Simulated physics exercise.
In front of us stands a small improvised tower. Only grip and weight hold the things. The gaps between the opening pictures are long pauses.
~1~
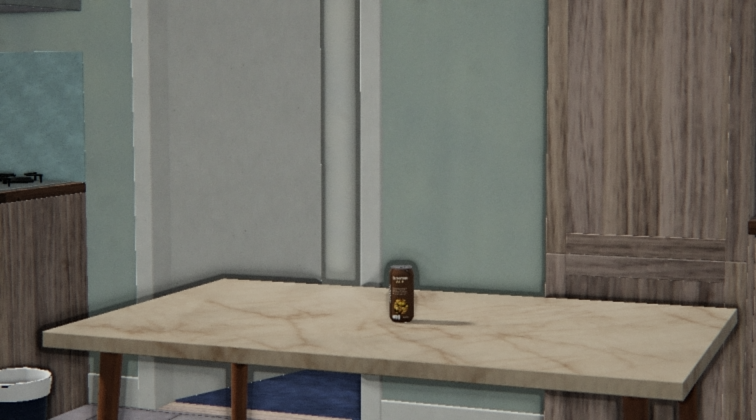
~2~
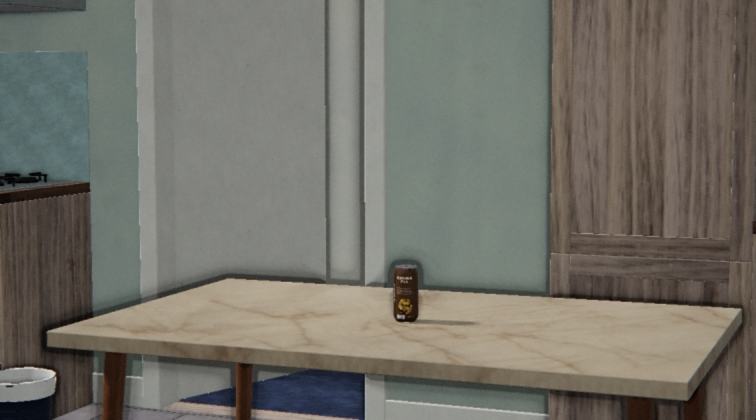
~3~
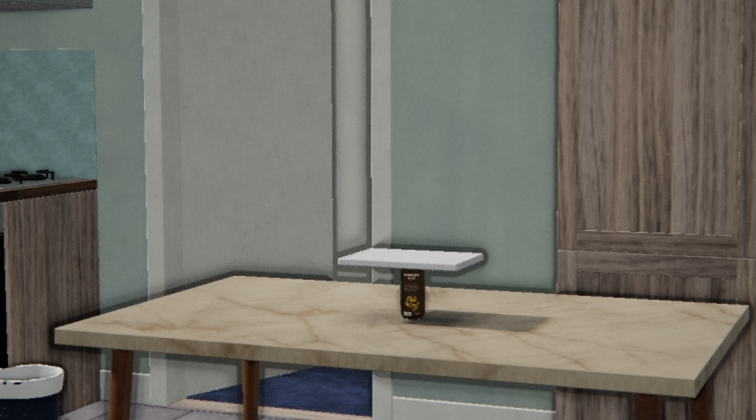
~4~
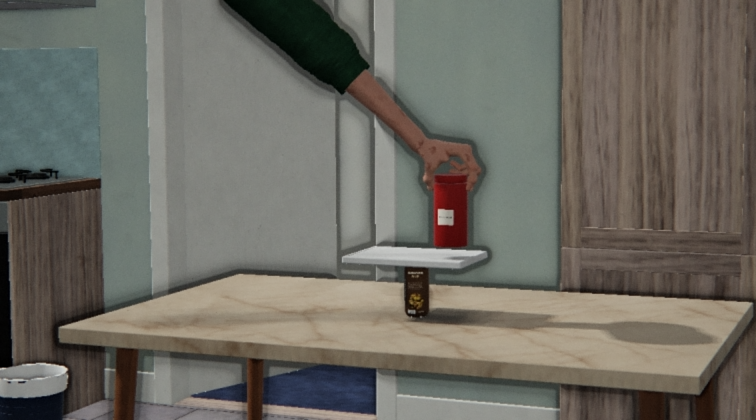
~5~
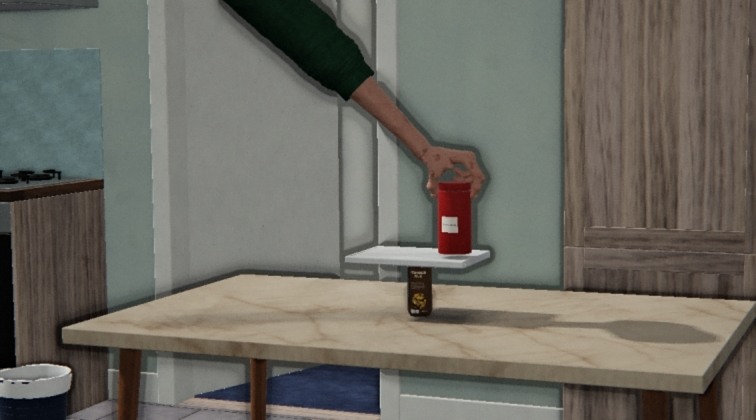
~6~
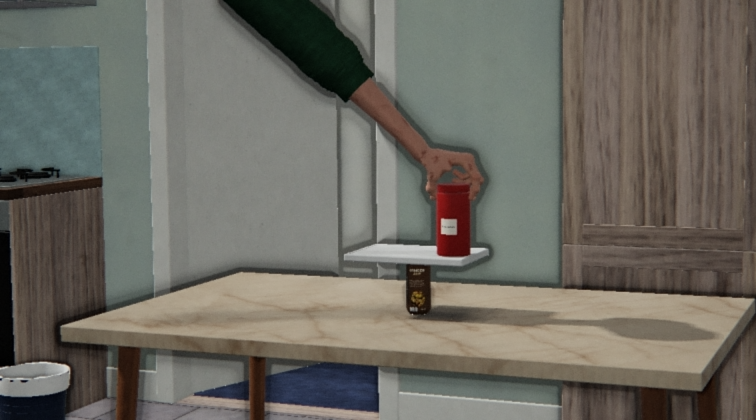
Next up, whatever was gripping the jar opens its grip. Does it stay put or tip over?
It tips over.
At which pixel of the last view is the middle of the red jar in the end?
Near (496, 308).
Then, 0.30 s after the last picture, red jar now fallen; white lid tipped 53° from how it was.
Then, 0.50 s after the last picture, white lid on its side.
Then, 1.00 s after the last picture, white lid now fallen.
At rest, fallen, red jar and white lid; brown can in place. Seen from the same camera at the end, red jar near (496, 308). The stack comes apart.
